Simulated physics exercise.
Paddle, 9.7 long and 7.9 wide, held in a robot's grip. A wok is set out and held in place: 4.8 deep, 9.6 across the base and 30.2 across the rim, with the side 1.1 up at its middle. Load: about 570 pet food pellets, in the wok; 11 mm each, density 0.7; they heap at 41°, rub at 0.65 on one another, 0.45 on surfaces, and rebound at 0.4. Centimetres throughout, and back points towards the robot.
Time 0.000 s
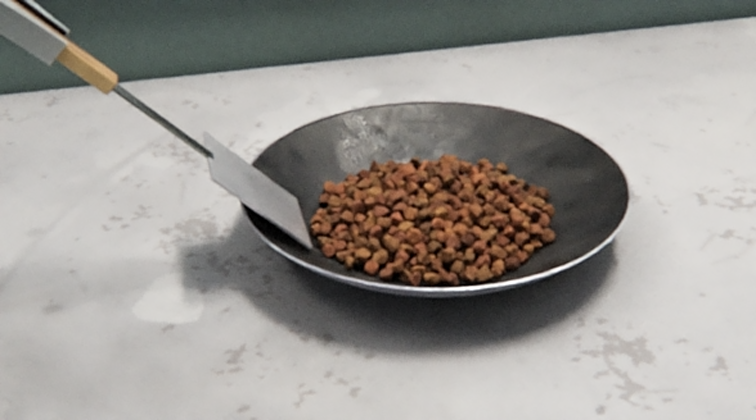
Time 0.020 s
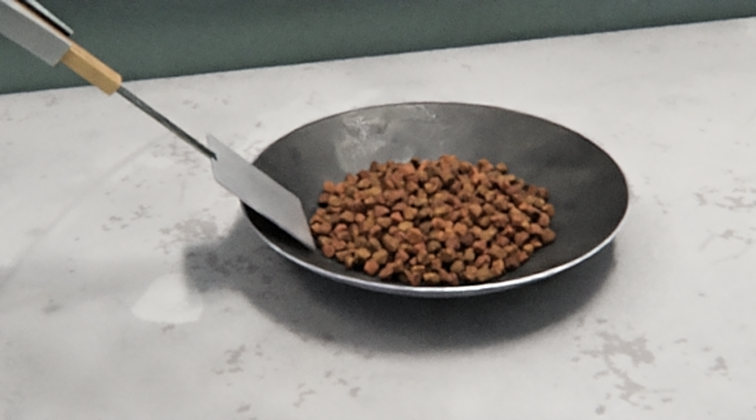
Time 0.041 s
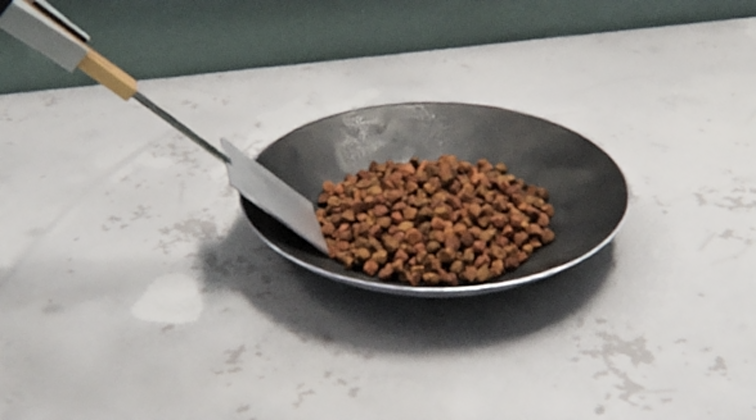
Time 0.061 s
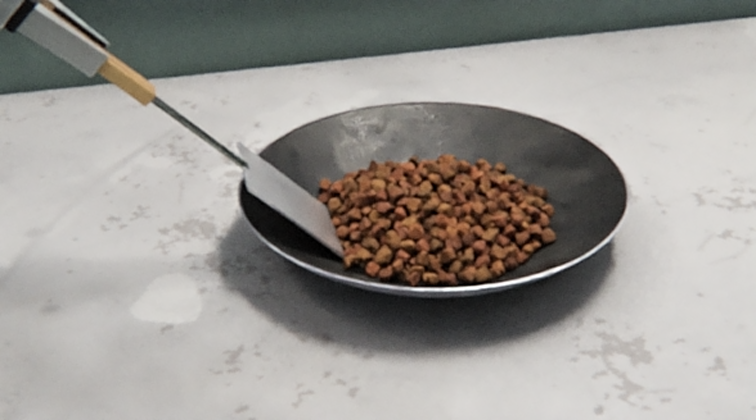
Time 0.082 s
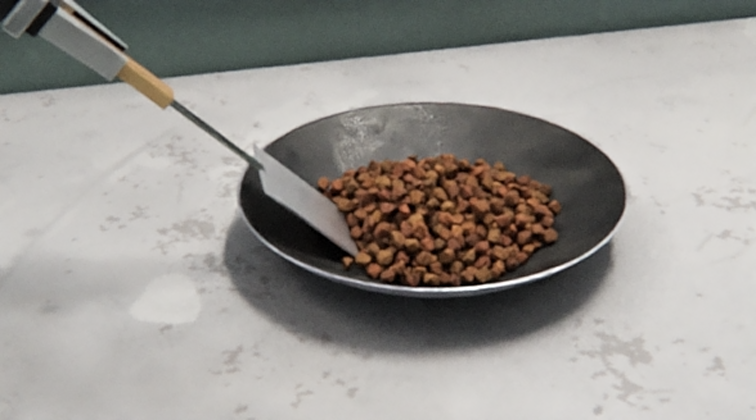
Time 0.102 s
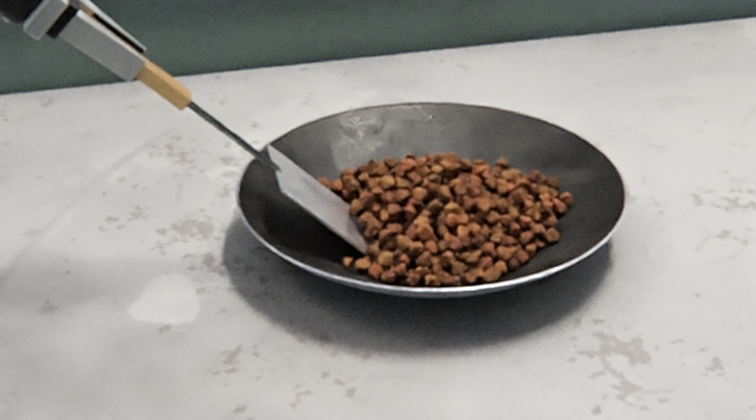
A flat metal paddle with a wooden handle, held by a robot arm, slid right and slightly down into a dark wok, pushing the heap of brown pet food pellets a little to the right.
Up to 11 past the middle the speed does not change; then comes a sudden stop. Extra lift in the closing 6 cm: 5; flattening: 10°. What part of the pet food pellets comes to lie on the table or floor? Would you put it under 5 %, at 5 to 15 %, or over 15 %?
I would say over 15 %.
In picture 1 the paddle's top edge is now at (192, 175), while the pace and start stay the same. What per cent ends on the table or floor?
Roughly 20 percent ends on the table or floor.
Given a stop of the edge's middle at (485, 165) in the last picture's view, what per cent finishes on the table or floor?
Around 0 percent ends on the table or floor.
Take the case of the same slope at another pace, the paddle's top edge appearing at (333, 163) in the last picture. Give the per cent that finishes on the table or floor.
Share: Roughly 35 %.
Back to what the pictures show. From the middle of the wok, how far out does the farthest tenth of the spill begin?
That distance is around 30 cm.
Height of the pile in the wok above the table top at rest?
It reaches around 5.5 cm.
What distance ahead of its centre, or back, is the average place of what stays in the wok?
About 5.0 cm ahead.
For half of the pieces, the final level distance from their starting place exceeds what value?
I'd put it at close to 7 centimetres.
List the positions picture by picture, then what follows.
Paddle top edge at (207, 154), sloping 46°; upper third of the load around (430, 203), from x 315 to 550, top at y 160; 569 in the wok, in the first picture.
Paddle top edge at (211, 155), sloping 46°; upper third of the load around (430, 203), from x 315 to 550, top at y 160, in the second picture.
Paddle top edge at (225, 160), sloping 46°; upper third of the load around (429, 203), from x 320 to 545, top at y 160, in the third picture.
Paddle top edge at (242, 164), sloping 46°; upper third of the load around (434, 198), from x 325 to 545, top at y 160, in the fourth picture.
Paddle top edge at (259, 167), sloping 46°; upper third of the load around (440, 196), from x 325 to 555, top at y 160, in the fifth picture.
Paddle top edge at (275, 168), sloping 46°; upper third of the load around (447, 195), from x 325 to 565, top at y 155; 569 in the wok, in the sixth picture.
By 0.20 s, sloping 46°, highest piece 5 above the table; 569 in the wok.
By 0.29 s, sloping 43°, highest piece 8 above the table; 562 in the wok, 7 on the blade or in flight.
By 0.54 s, sloping 36°, highest piece 6 above the table; 431 in the wok, 119 on the table or floor, 19 on the blade or in flight.
By 1.59 s, sloping 36°, highest piece 5 above the table; 431 in the wok, 138 on the table or floor.
Final count, 431 in the wok, 138 on the table or floor. That is 24 % on the table or floor.
